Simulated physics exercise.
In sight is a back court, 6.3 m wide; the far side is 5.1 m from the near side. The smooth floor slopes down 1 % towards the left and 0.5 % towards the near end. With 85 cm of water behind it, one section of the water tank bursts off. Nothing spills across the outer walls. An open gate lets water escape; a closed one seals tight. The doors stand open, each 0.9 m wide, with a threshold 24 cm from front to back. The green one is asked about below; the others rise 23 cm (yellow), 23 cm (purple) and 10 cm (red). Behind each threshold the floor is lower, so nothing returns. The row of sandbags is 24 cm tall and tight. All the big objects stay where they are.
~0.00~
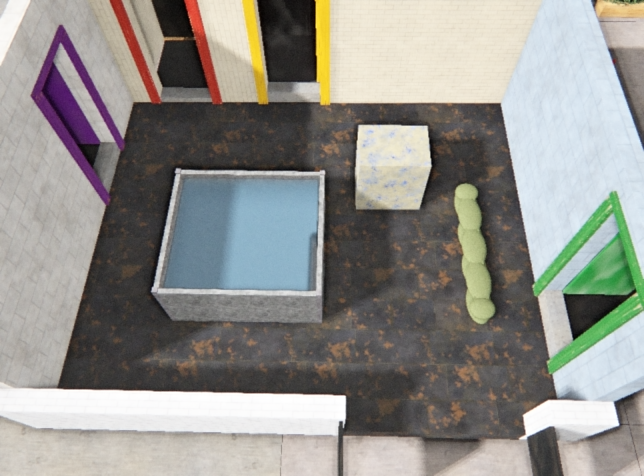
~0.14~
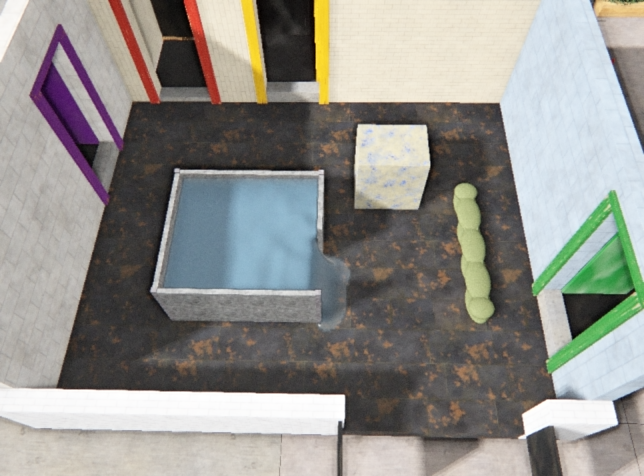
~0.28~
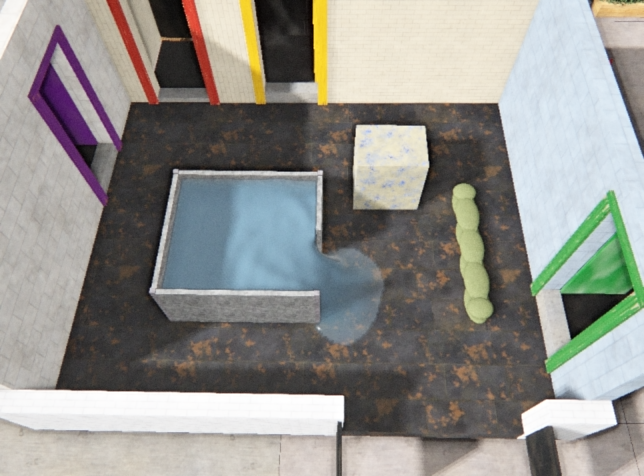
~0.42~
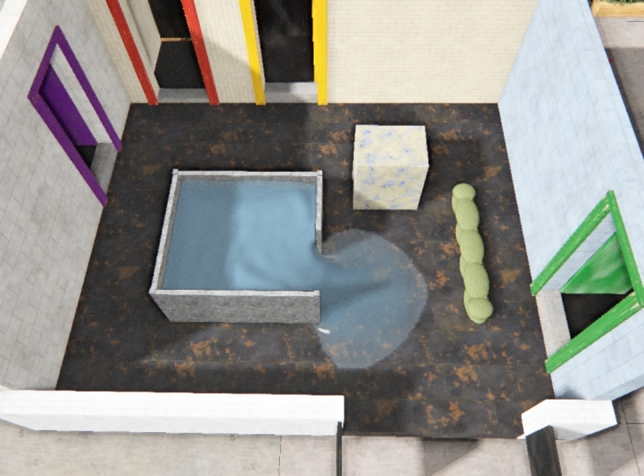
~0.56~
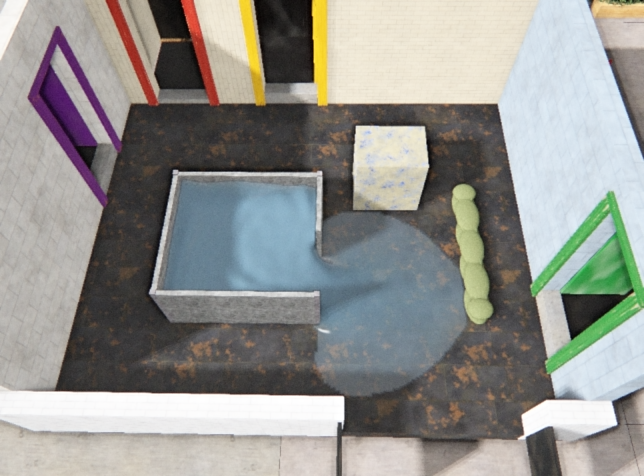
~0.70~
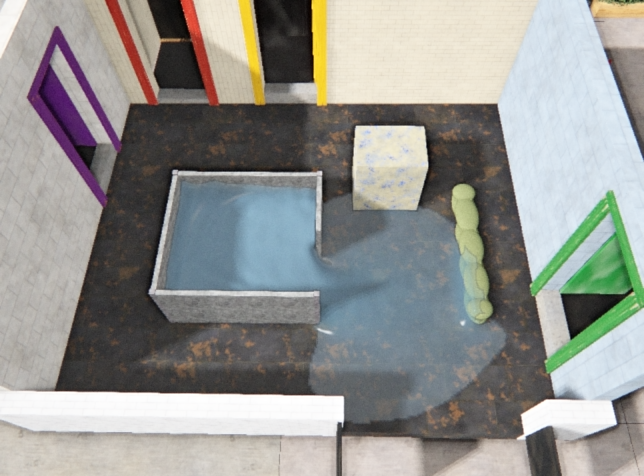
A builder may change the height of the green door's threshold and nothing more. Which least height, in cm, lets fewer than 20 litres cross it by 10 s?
Some 15 cm above the ground.
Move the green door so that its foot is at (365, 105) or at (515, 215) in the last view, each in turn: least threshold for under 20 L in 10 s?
About 7.5 and 6.5 cm.
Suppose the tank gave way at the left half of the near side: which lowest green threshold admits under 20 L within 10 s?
About 14.0 cm.
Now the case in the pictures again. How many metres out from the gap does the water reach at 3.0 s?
Some 4.4 m out.
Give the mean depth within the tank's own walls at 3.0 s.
Some 37 cm.
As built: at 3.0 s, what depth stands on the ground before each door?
Depths in cm: Green 14, yellow 2, purple 0, red 0.
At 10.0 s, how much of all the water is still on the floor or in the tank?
Roughly 60 in a hundred.
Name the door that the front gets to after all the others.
Last comes the purple one.
After 1.4 s water covers 30 % of the floor, deepest (45 cm) near (542, 399); 15 cm at the green door, 0 litres in over its 23 cm threshold.
After 3.0 s water covers 40 % of the floor, deepest (26 cm) near (326, 302); 14 cm at the green door, 3 litres in over its 23 cm threshold.
After 10.0 s water covers 85 % of the floor, deepest (12 cm) near (172, 105); 5 cm at the green door, 3 litres in over its 23 cm threshold.
At the green door as built, the water arrived by 1.0 s and peaked near 21 cm at 2.0 s.
Run again over the same 10 s with other heights there, 27 litres in over 14 cm, 9 litres over 19 cm. The limit of 20 litres is kept from about 15 cm up.
